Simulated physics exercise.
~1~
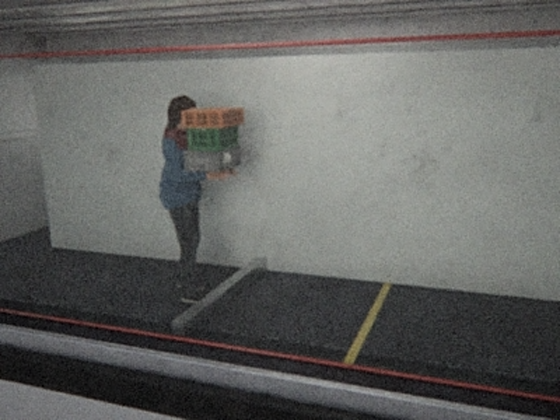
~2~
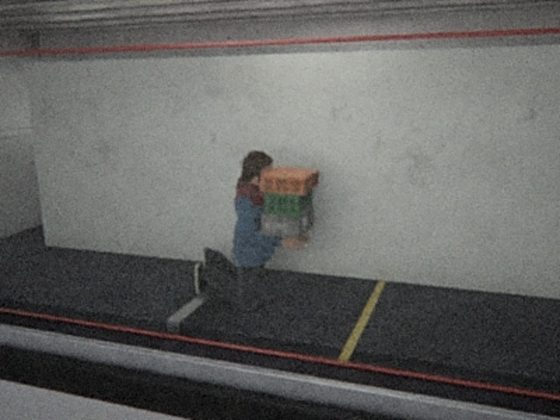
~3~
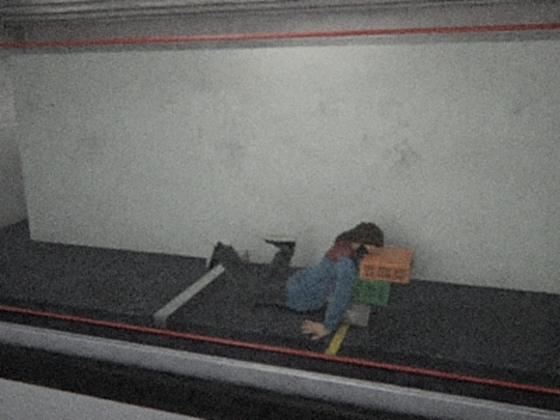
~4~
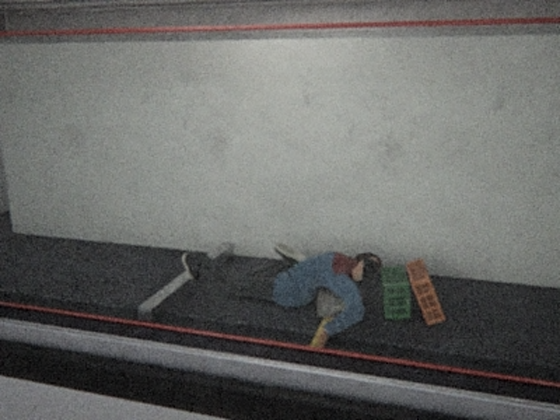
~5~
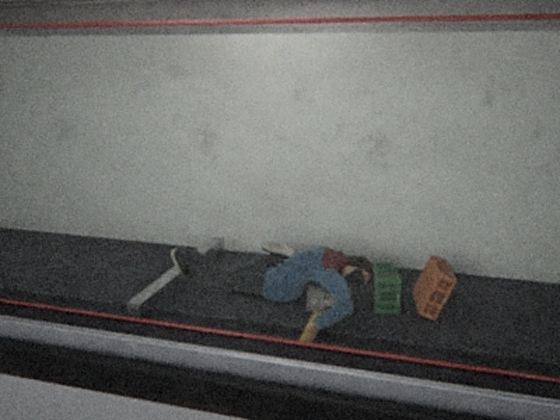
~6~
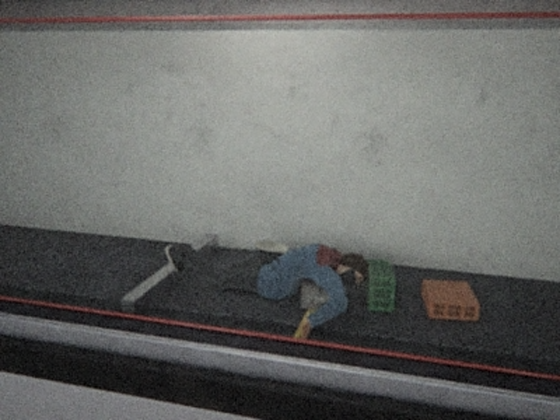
The clip shows a person carrying stacked orange, green and grey crates rightward, who drops low and falls forward over a floor strip; the stack topples, the orange crate tumbling farthest right, and the person ends lying still, head past the yellow line beside the green crate.
